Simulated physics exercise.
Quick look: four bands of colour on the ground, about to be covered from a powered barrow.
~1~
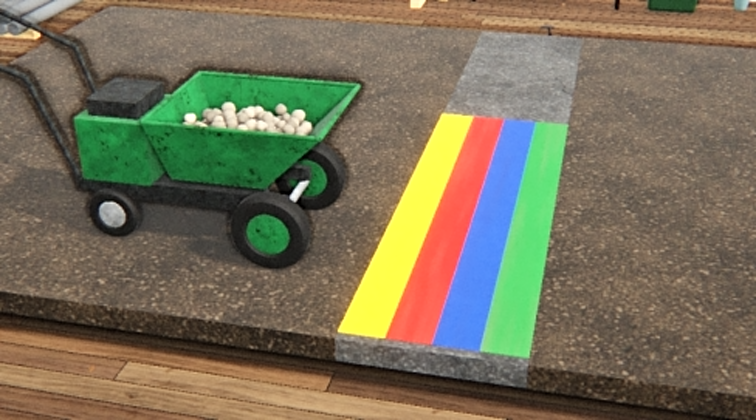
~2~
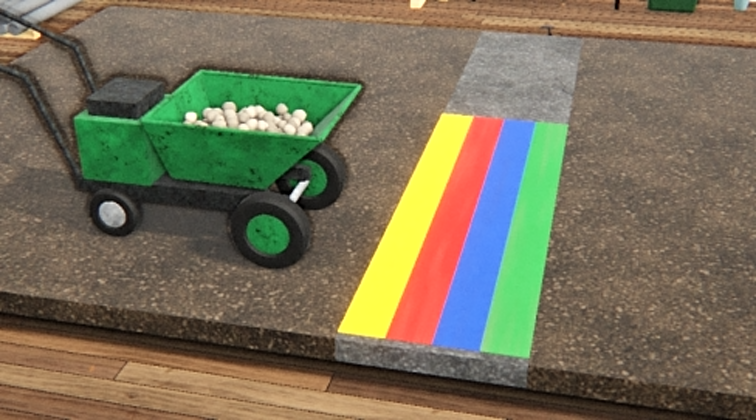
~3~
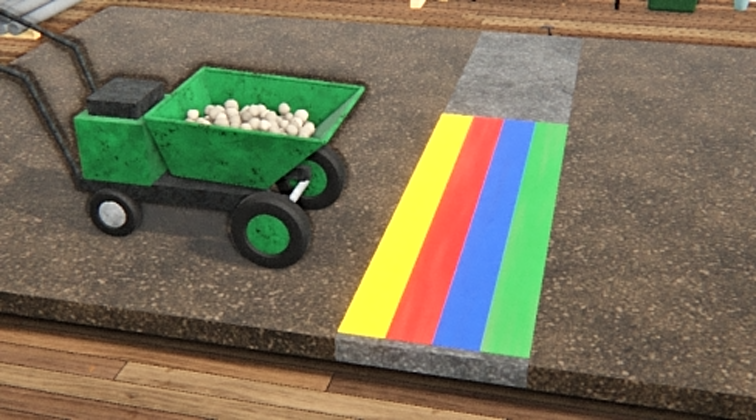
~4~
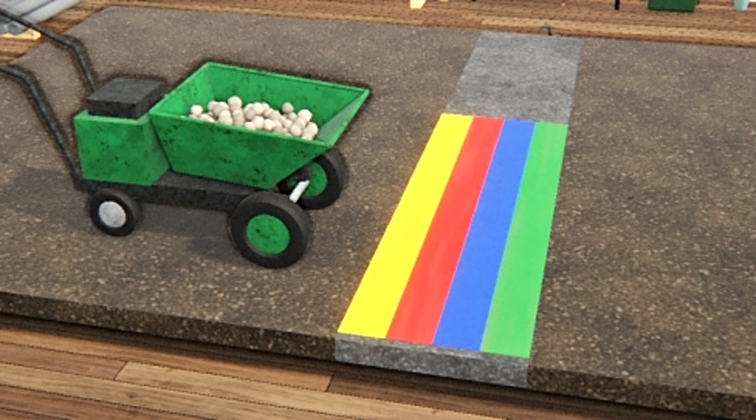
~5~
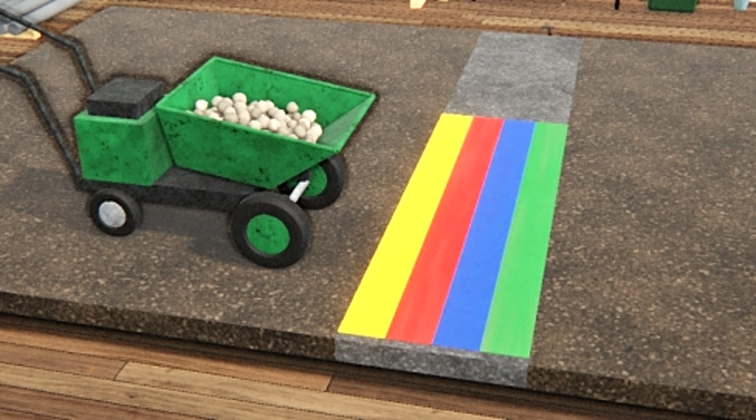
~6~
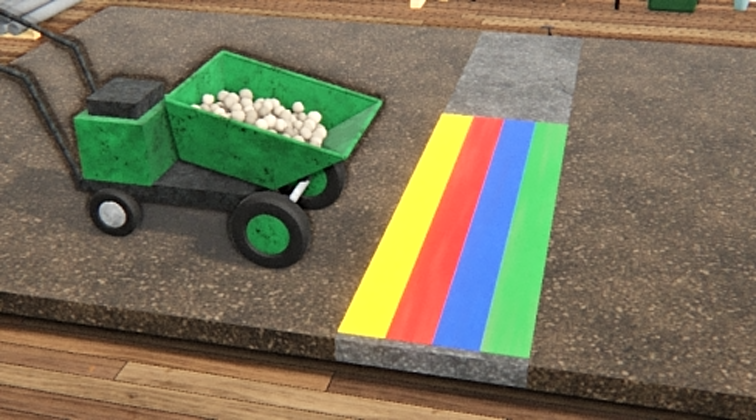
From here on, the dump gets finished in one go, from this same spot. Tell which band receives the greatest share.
I would say the red band receives it.
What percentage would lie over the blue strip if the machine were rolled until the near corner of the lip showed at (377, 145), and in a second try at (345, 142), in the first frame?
First some 40, then 30 per cent.
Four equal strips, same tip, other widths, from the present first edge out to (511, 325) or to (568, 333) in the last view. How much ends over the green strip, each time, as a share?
Shares in turn: 10 %; 0 %.
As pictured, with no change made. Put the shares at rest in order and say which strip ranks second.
That would be the strip in blue.
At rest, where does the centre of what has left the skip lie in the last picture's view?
(446, 249).
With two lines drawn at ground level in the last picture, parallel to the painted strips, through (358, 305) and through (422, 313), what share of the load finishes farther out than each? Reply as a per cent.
First 70 in a hundred, second 40 in a hundred.
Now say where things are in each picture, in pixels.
In the first frame, lip of the skip near (319, 139), level; top of the load near (231, 132), river pebbles; yellow strip near (375, 303); red strip near (419, 309); blue strip near (465, 315); green strip near (511, 321).
In the second frame, lip of the skip near (320, 140), level; top of the load near (232, 131).
In the third frame, lip of the skip near (324, 142), tipped barely; top of the load near (234, 130).
In the fourth frame, lip of the skip near (329, 146), tipped barely; top of the load near (227, 127).
In the fifth frame, lip of the skip near (336, 151), tipped a little; top of the load near (232, 124).
In the sixth frame, lip of the skip near (344, 158), tipped a little; top of the load near (223, 124); yellow strip near (375, 303); red strip near (419, 309); blue strip near (465, 315); green strip near (511, 321).
Shortly afterwards, skip tipped well over; the whole lot in the skip.
Next, skip tipped steeply; the bulk in the skip; only a few over the yellow strip; a little over the red strip.
Some moments later, skip tipped right over; near a quarter in the skip; a little over the yellow strip; near a third over the red strip; near a quarter over the blue strip; only a few over the green strip; only a few off the paint.
In the end, skip tipped right over; near a quarter in the skip; a little over the yellow strip; near a third over the red strip; near a quarter over the blue strip; a little over the green strip; only a few off the paint.
